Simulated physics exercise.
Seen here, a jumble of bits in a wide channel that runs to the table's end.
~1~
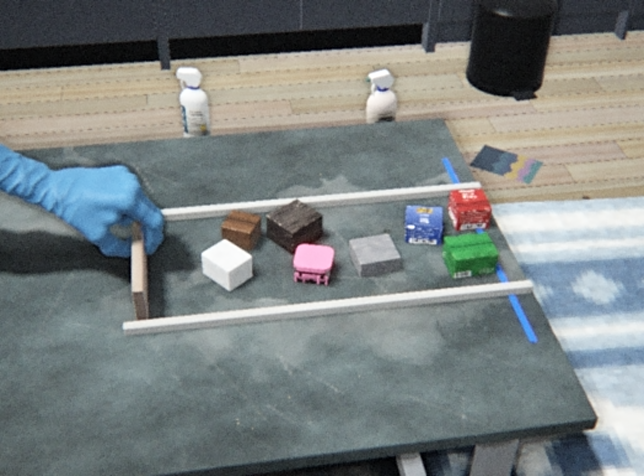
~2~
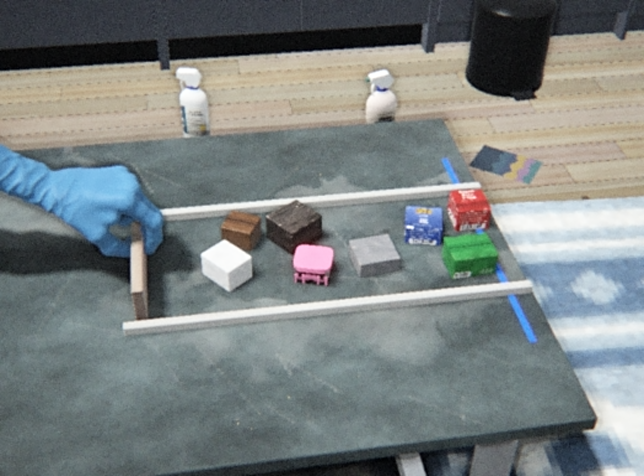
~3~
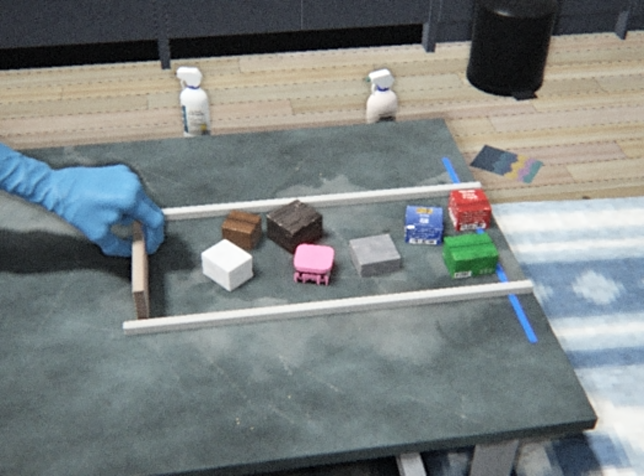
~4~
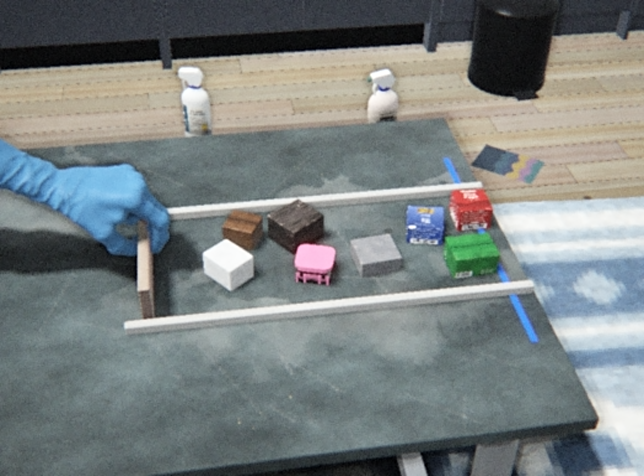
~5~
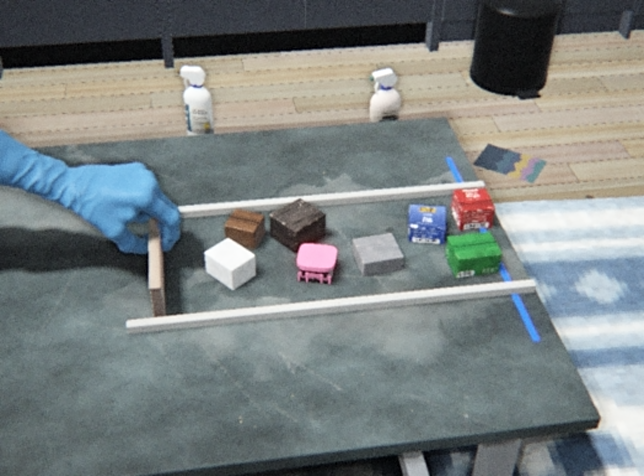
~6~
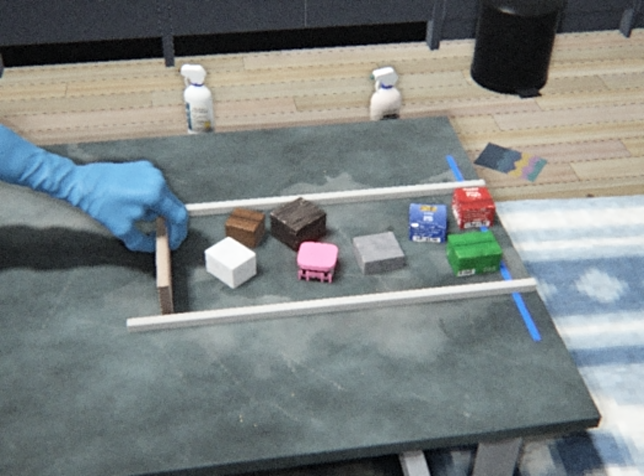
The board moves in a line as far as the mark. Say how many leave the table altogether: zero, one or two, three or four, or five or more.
The number that fall off is five or more.
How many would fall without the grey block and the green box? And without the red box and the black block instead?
The counts: 4 and 4.
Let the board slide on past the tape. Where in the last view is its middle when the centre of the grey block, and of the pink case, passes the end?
Near (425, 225) and (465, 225).
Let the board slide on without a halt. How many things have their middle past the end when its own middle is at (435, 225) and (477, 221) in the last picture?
Past the end: 3 and 5.
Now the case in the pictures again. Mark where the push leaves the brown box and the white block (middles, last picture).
Near (485, 191) and (511, 243).
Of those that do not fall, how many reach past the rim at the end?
Overhanging: 3.
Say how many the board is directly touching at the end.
In contact: 3.
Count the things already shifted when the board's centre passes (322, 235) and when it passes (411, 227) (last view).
By then 5, and 8.
A little later, none off yet; red box at rest near (473, 207); green box at rest near (474, 253); blue box at rest near (427, 223).
Next, none off yet; red box at rest near (473, 207); green box shifted a little near (494, 252); blue box at rest near (428, 222).
Later still, one off so far; red box tilted well over near (519, 222); green box fallen; blue box shifted well along near (493, 218).
When it is over, the number that fall off is five or more; down, pink case, grey block, blue box, green box and red box.
